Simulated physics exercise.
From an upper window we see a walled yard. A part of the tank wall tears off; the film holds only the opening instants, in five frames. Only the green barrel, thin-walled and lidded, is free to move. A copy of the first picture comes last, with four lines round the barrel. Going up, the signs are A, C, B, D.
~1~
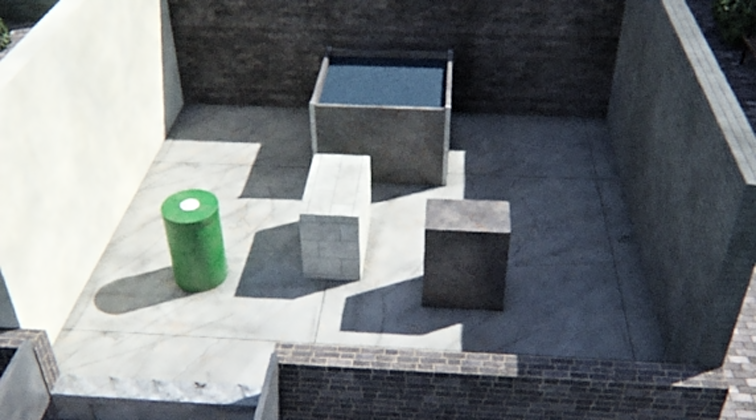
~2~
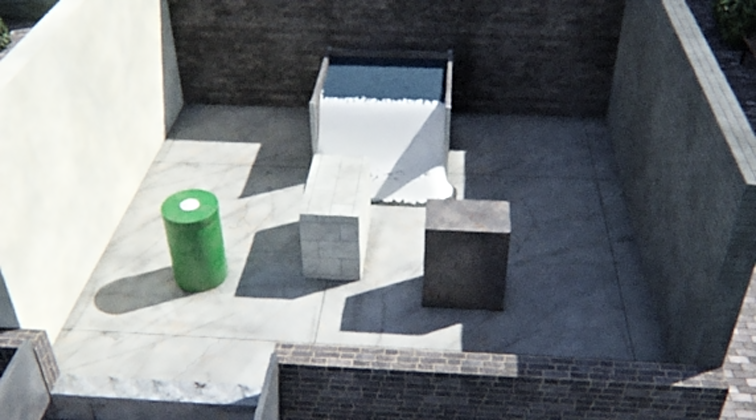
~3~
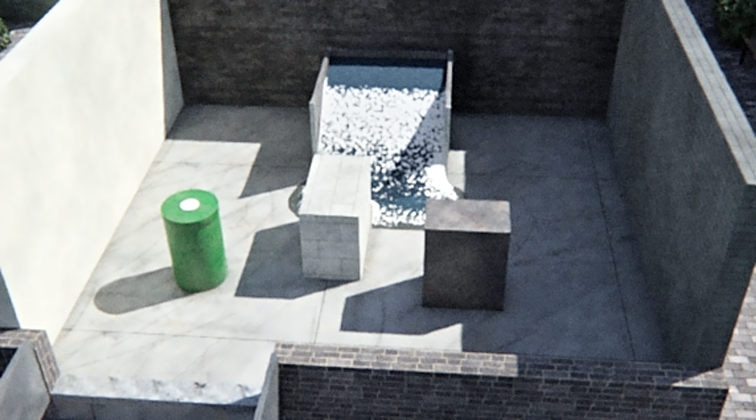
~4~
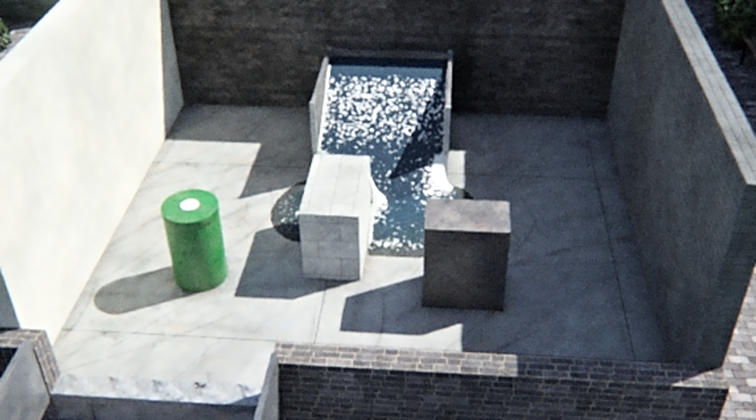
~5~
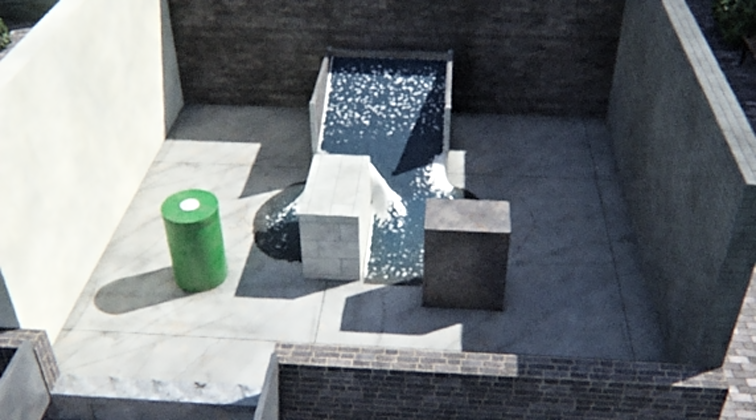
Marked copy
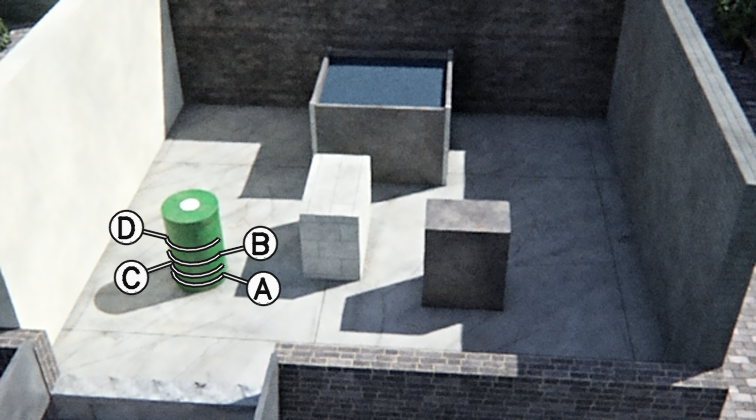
Water poured from the front of the raised tank at the back of the walled yard and spread around the pale and dark blocks, while the green barrel stayed still on the left.
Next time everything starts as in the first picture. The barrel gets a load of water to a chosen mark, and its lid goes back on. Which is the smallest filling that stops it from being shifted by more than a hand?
The limit is C.
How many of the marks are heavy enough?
Three.
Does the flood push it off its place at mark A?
Yes.
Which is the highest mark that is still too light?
Mark A.
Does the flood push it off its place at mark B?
No, that is safe.
In white, A at (193, 285); B at (189, 264); C at (191, 276); D at (187, 250); from the bottom up A, C, B, D.
If A is chosen, it is pushed about its own width away.
If B is chosen, it does not move.
If C is chosen, it does not move.
If D is chosen, it does not move.
